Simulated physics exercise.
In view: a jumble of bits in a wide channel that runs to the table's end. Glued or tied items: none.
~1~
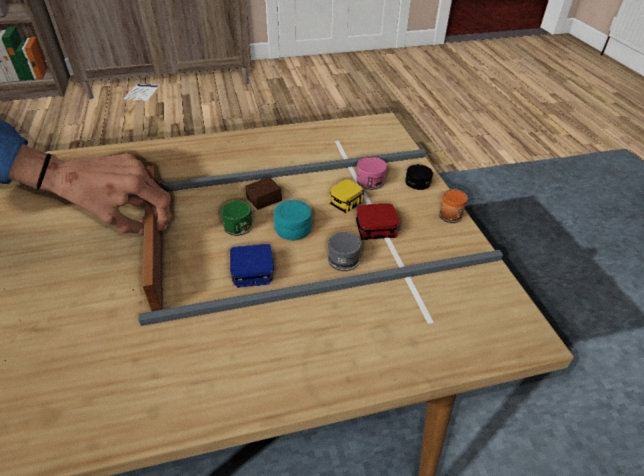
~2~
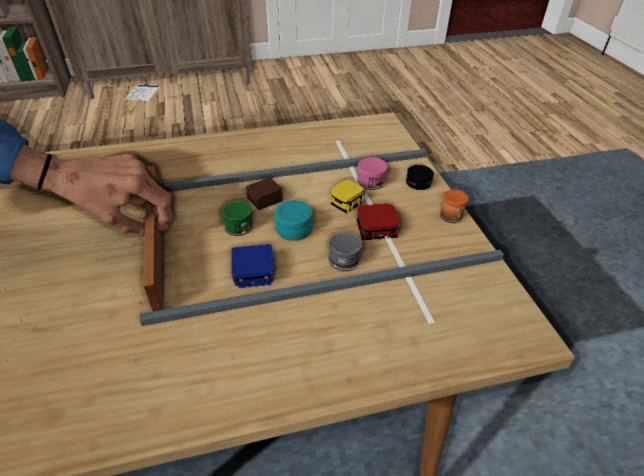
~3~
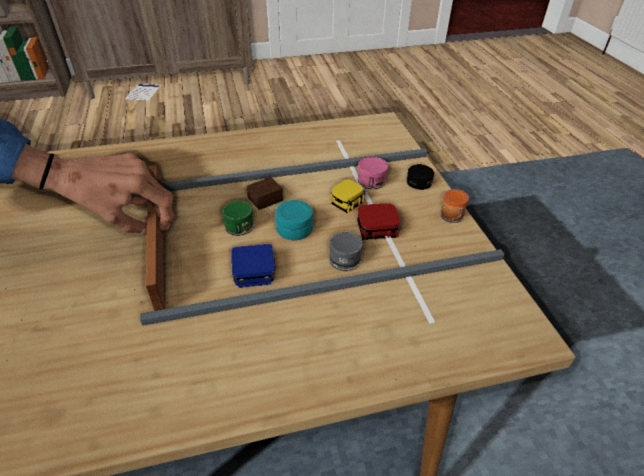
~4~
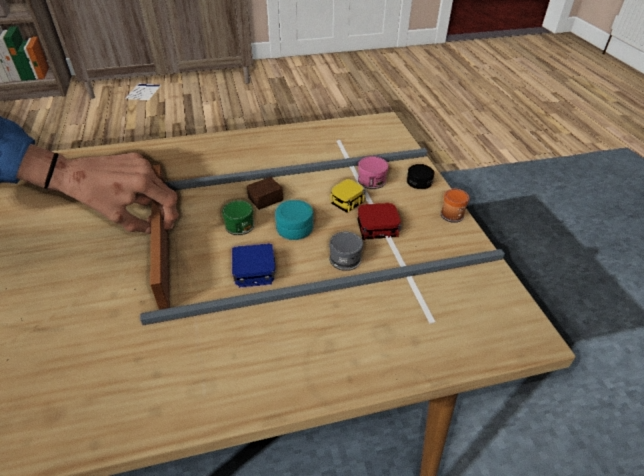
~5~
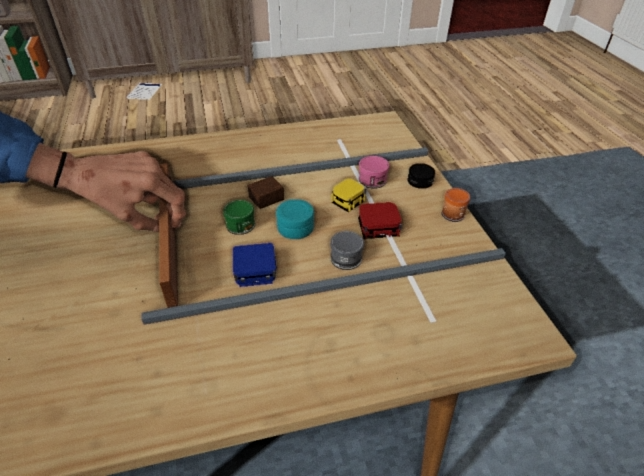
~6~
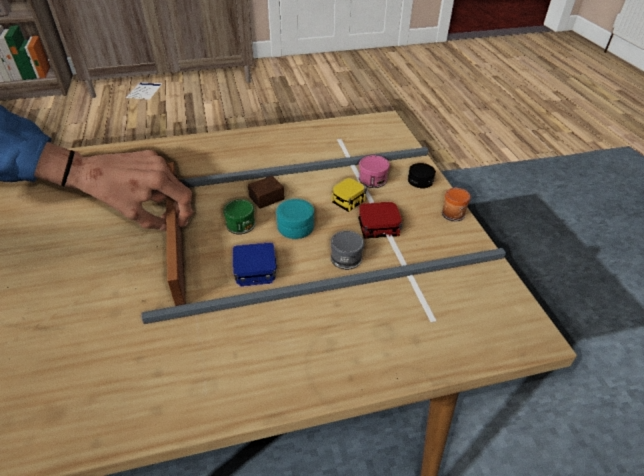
On a wooden table, a hand slides an upright brown board slightly right between two rails, the colourful containers staying nearly still.
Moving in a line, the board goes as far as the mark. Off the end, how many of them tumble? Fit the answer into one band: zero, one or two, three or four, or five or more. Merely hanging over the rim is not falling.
I would say zero.
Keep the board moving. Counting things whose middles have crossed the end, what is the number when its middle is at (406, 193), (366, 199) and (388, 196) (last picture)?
Going through the three positions, you'd get 2, 0 and 1.
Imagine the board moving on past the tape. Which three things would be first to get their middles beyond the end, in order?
Orange tin, black tub, red case.
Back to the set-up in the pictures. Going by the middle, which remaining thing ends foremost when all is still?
The orange tin ends nearest.
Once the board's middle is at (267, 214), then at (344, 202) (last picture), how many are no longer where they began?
First 4 and then 8.
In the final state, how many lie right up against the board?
The figure is 4.
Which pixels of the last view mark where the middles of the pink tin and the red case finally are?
You'll find the pink tin at roughly (398, 165) and the red case at roughly (435, 212).
Soon after, none off yet; orange tin at rest near (456, 205); black tub at rest near (421, 176); pink tin at rest near (374, 172).
Then, none off yet; orange tin at rest near (456, 205); black tub at rest near (421, 176); pink tin moving near (378, 169).
At rest, the number that fall off is zero.
